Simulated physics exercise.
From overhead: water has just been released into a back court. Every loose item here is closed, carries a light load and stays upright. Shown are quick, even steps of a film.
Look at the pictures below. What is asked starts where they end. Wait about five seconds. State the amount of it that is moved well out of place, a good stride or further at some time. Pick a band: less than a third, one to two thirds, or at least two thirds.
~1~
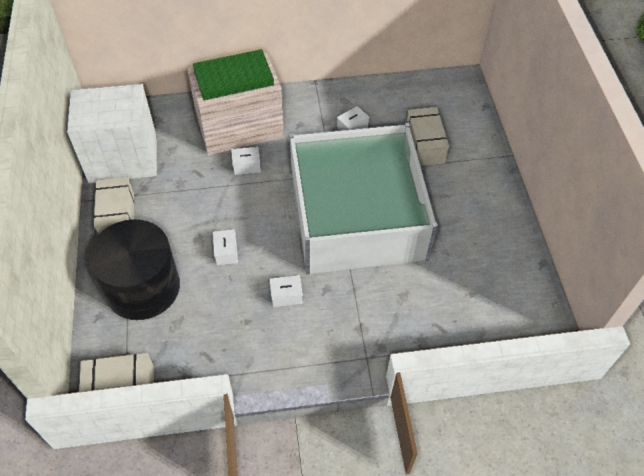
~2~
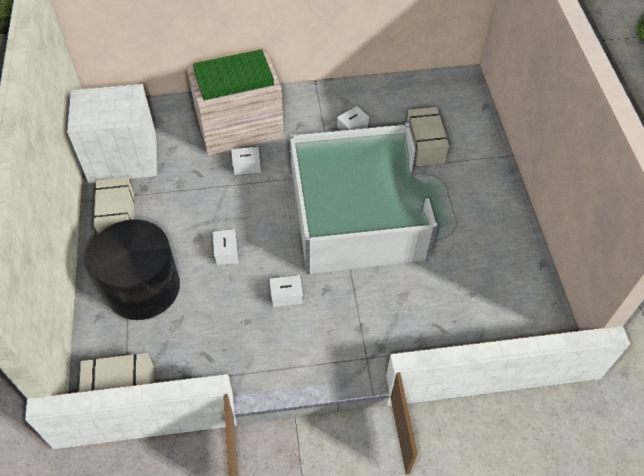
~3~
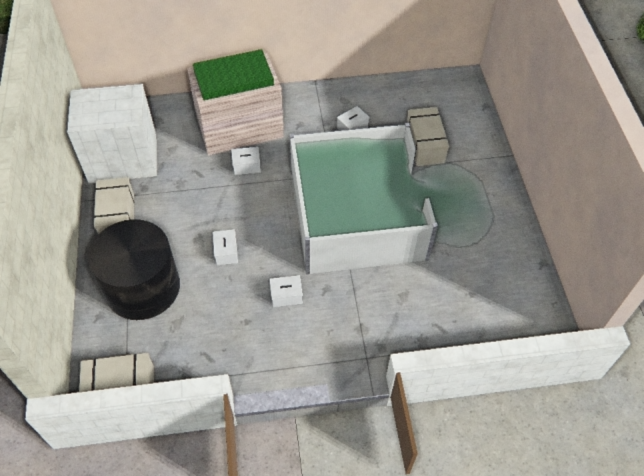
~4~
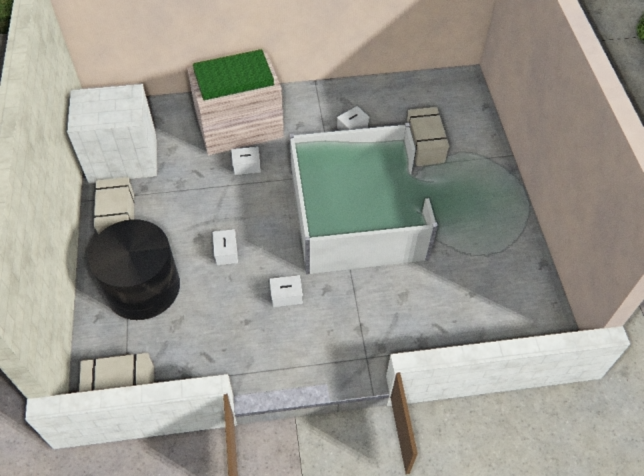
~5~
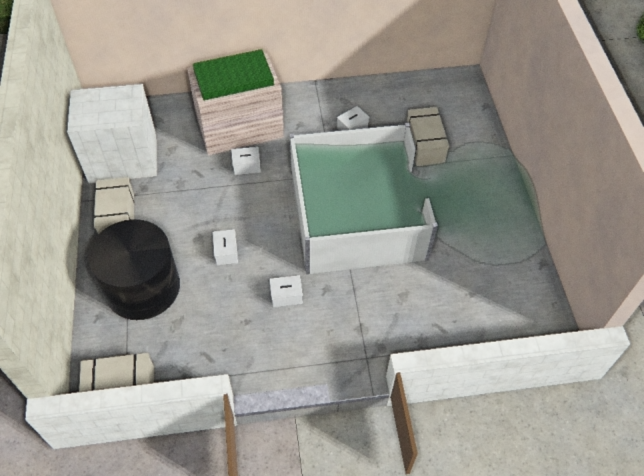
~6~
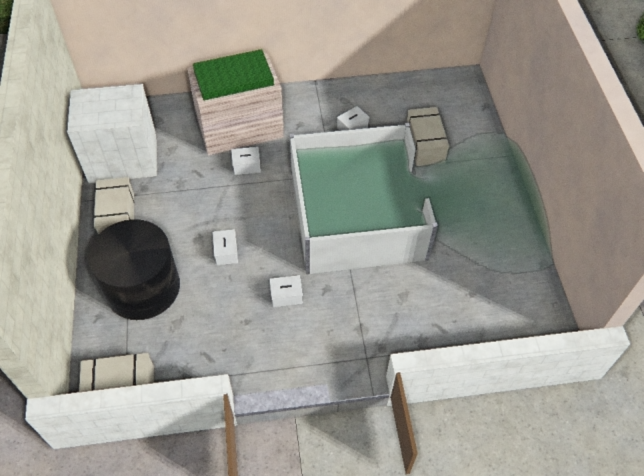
The fraction is less than a third of them.
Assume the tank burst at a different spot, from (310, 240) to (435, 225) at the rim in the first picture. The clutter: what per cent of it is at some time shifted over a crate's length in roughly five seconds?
About 20 %.
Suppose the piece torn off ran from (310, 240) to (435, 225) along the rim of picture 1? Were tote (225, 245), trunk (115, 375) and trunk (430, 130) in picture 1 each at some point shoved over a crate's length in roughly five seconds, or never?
The first: Fell short; the second: Went past that; the third: Went past that.
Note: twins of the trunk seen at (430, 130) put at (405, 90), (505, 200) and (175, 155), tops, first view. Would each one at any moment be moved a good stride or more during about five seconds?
In order: Shoved clear, shoved clear, then hardly budges.
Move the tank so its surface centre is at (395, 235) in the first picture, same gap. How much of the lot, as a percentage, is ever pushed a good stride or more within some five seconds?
About 10 per cent.
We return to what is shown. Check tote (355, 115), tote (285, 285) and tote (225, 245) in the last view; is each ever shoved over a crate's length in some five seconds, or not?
Goes that far; goes that far; short of that.
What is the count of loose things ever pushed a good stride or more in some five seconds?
Count: 2.
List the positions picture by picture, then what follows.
A tote at (286, 287) rests on the ground; a tote at (246, 156) rests on the ground; 0 of 8 have shifted, in the first frame.
A tote at (286, 287), on the bottom; a tote at (246, 156) rests on the ground; 0 of 8 have shifted, in the second frame.
A tote at (286, 287), on the bottom; a tote at (246, 156) rests on the ground; 0 of 8 have shifted, in the third frame.
A tote at (286, 287) rests on the ground; a tote at (246, 156), on the bottom; 0 of 8 have shifted, in the fourth frame.
A tote at (286, 287), on the bottom; a tote at (246, 156) rests on the ground; 0 of 8 have shifted, in the fifth frame.
A tote at (286, 287) rests on the ground; a tote at (246, 156), on the bottom; 0 of 8 have shifted, in the sixth frame.
A moment on, 0 of 8 are well off their spots; 0 afloat.
Next, 0 of 8 are well off their spots; 0 afloat.
Later, 0 of 8 are well off their spots; 0 afloat.
In the end, 2 of 8 are well off their spots, and 2 have been at some point; 3 afloat.
